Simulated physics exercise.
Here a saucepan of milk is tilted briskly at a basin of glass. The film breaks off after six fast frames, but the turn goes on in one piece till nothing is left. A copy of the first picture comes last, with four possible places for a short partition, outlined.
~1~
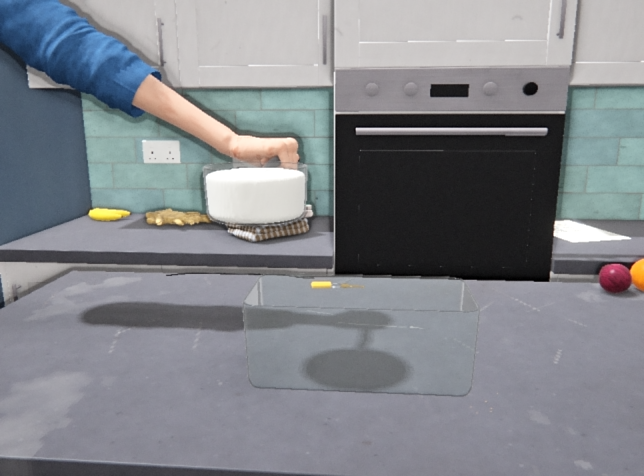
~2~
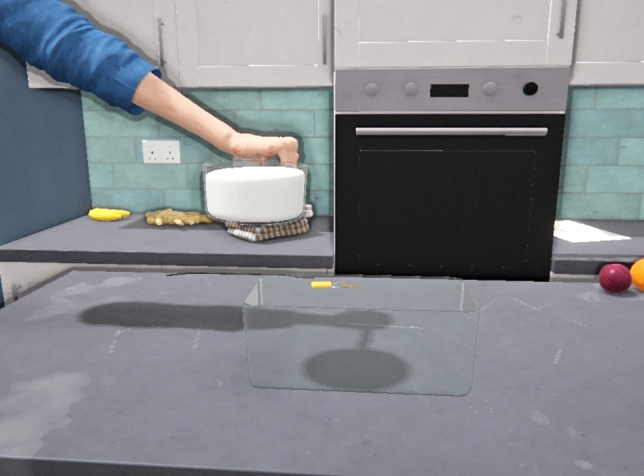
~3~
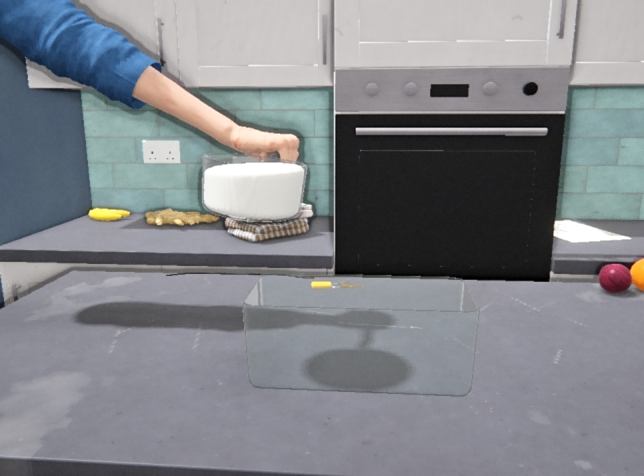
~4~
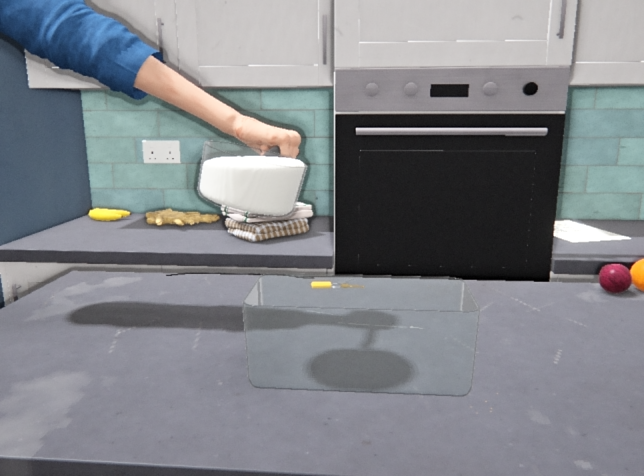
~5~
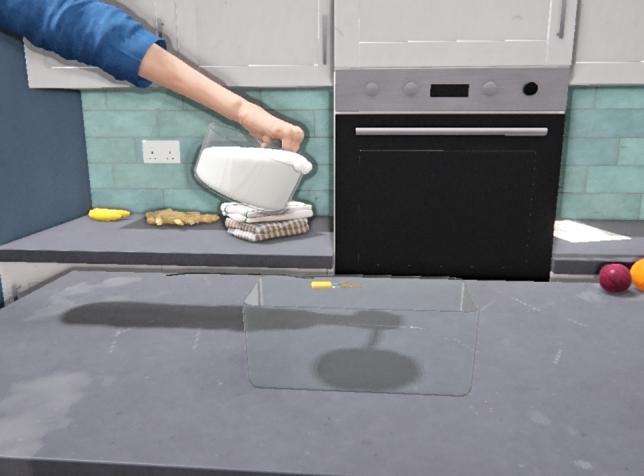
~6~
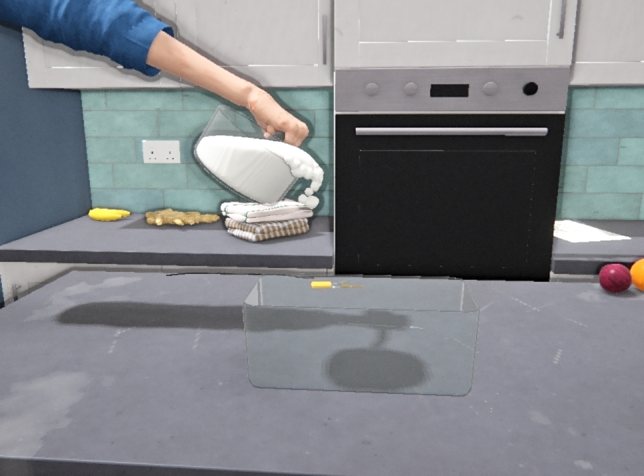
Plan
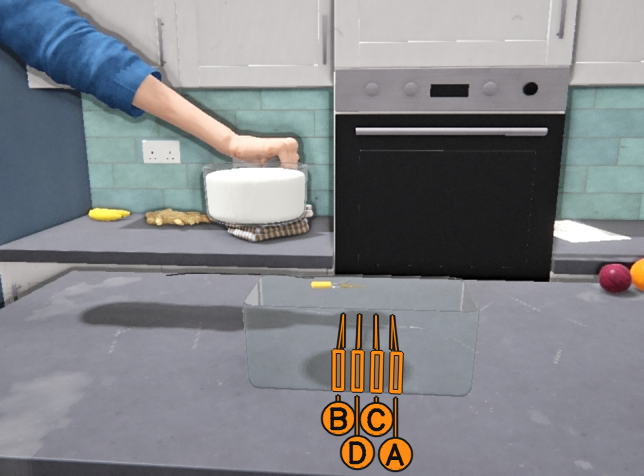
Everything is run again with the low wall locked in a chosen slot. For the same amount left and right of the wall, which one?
Slot A.
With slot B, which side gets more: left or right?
The right side.
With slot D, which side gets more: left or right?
The right one.
On the marked copy, A at (395, 398); B at (338, 396); C at (376, 397); D at (357, 396).
If A is chosen, about 46 % ends left of the wall and 52 % right of it.
If B is chosen, about 5 % ends left of the wall and 94 % right of it.
If C is chosen, about 19 % ends left of the wall and 80 % right of it.
If D is chosen, about 9 % ends left of the wall and 89 % right of it.
